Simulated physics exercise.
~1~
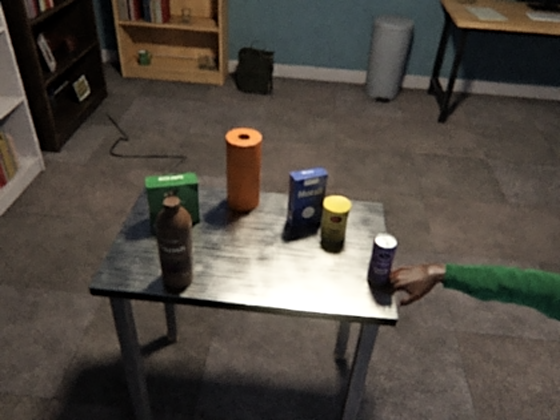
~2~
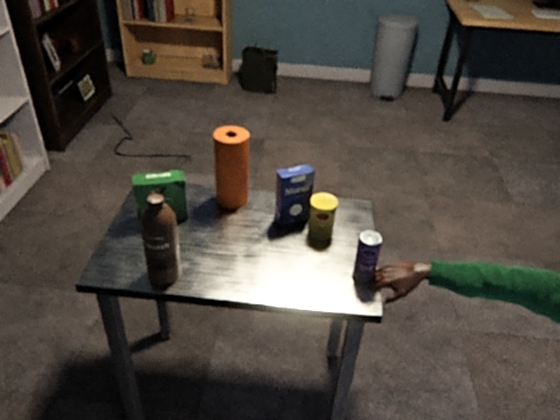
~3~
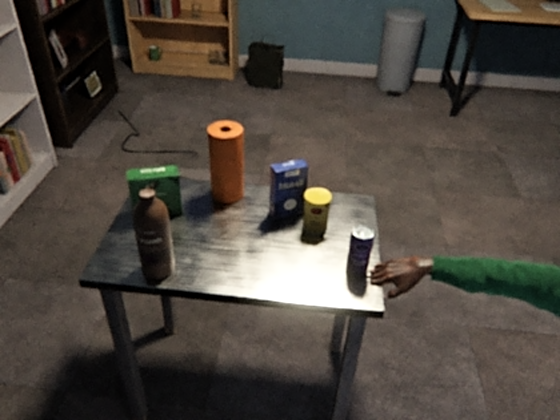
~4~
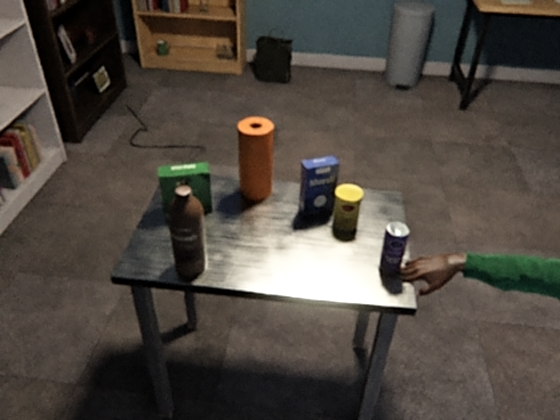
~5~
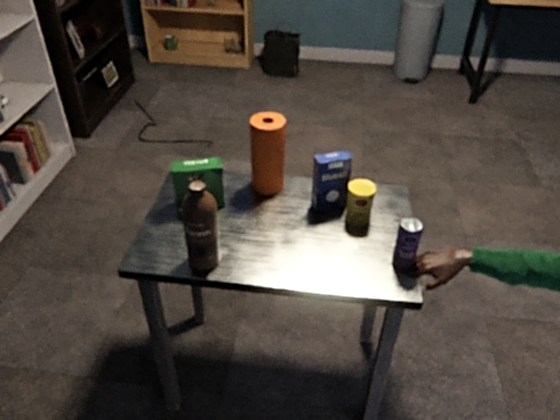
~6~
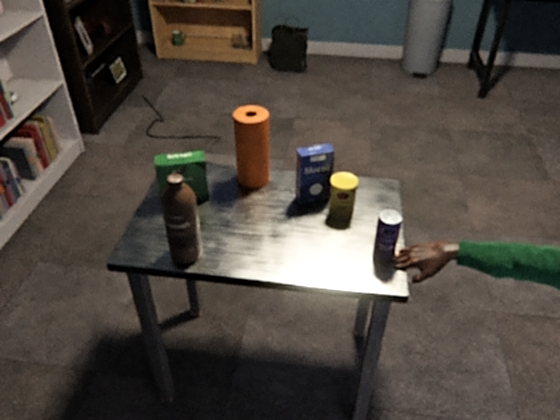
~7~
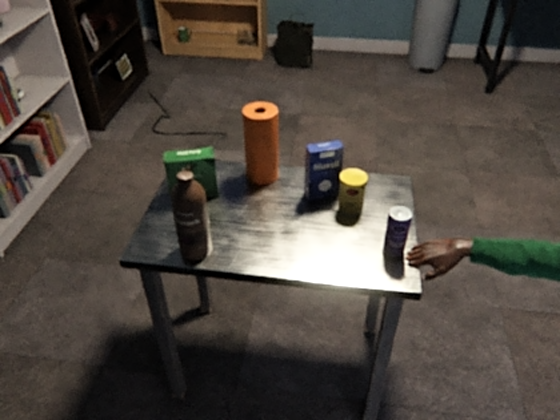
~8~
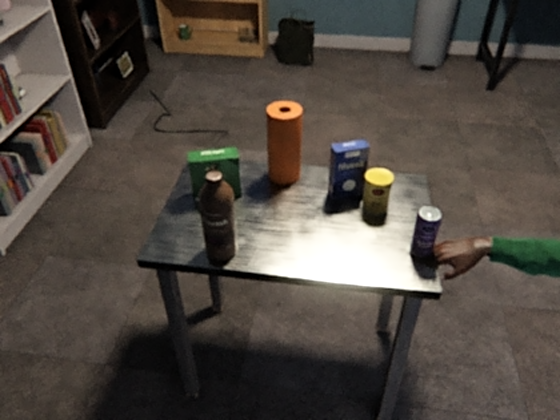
In this clip, a green-sleeved arm reaches to the right edge of a small table holding six upright items, including an orange roll and a blue packet, as the table shifts slightly left, right, left and right again; everything ends still standing in its place on the tabletop.
